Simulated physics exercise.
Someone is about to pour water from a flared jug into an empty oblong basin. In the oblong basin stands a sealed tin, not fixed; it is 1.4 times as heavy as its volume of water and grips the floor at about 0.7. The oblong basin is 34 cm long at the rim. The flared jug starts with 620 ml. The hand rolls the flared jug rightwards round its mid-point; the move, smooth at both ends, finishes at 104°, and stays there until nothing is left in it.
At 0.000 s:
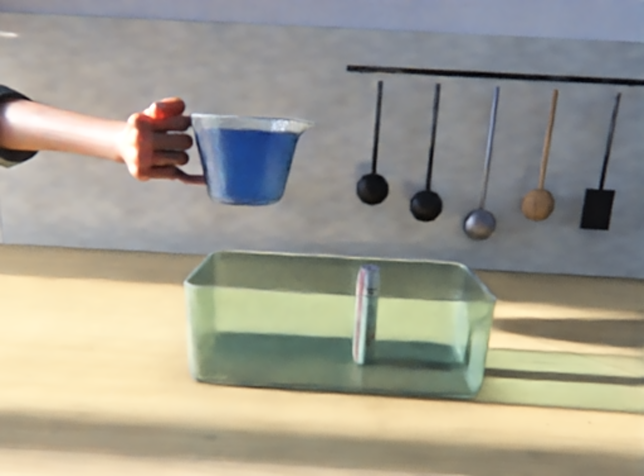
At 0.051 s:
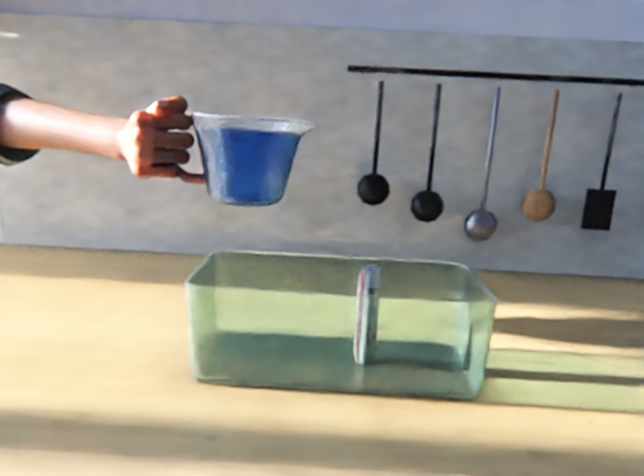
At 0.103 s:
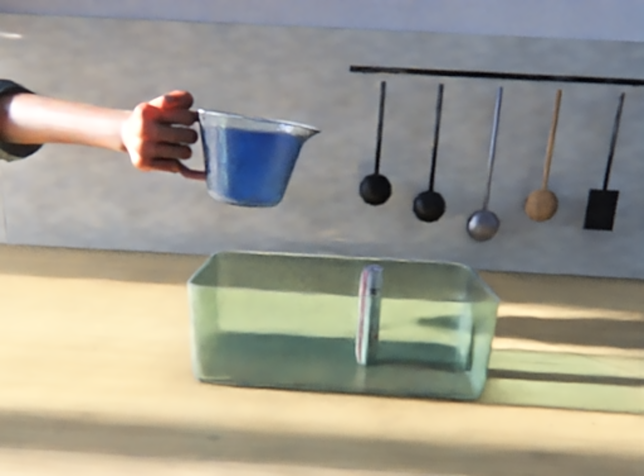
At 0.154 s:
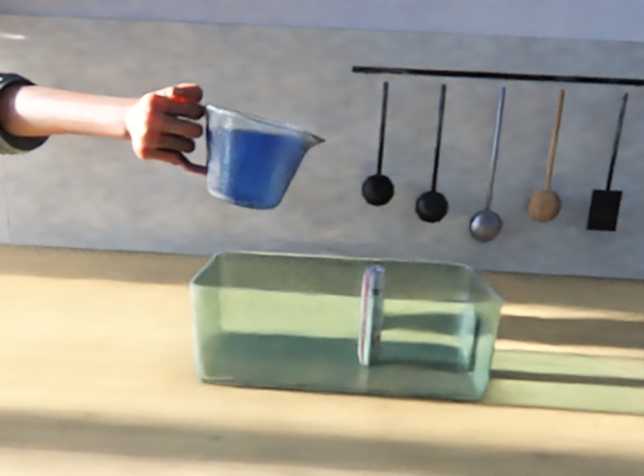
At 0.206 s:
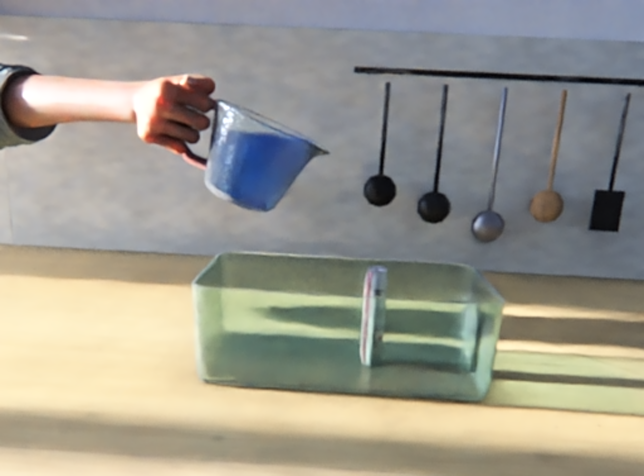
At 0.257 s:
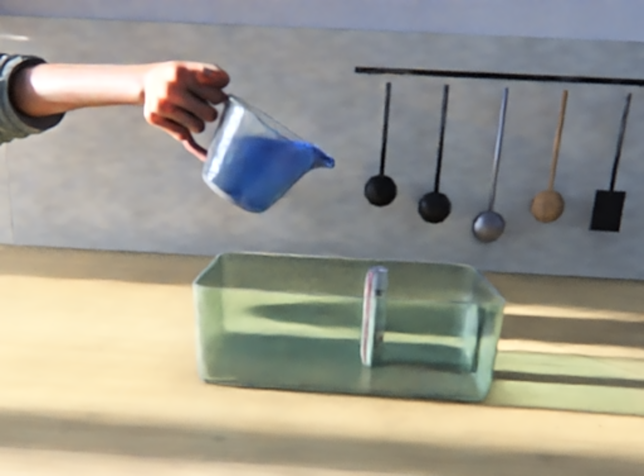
A hand tilting a clear jug of blue liquid rightwards above a green-tinted glass basin, the liquid reaching the spout.
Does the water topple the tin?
It topples.
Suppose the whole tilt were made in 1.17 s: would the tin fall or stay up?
The tin topples.
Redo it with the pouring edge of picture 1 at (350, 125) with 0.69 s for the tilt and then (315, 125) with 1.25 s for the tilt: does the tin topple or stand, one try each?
First it goes over; then it topples.
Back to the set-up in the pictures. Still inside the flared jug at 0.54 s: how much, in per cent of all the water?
Some 36 per cent.
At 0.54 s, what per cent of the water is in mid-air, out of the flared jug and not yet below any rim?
Near 28 in a hundred.
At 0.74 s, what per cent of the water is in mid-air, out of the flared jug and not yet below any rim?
Near 6 in a hundred.
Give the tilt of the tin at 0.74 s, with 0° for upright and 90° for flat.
It is at some 30°.
By 0.54 s the tilt is 92° and 35 per cent is still to pour; the tin stands where it began.
By 0.74 s the tilt is 104° and 3 per cent is still to pour; the tin leans 29°.
By 0.96 s the tilt is 104° and 0 per cent is still to pour; the tin lies on its side.
By 1.19 s the tilt is 104° and 0 per cent is still to pour; the tin lies on its side.
At rest the tin lies on its side.
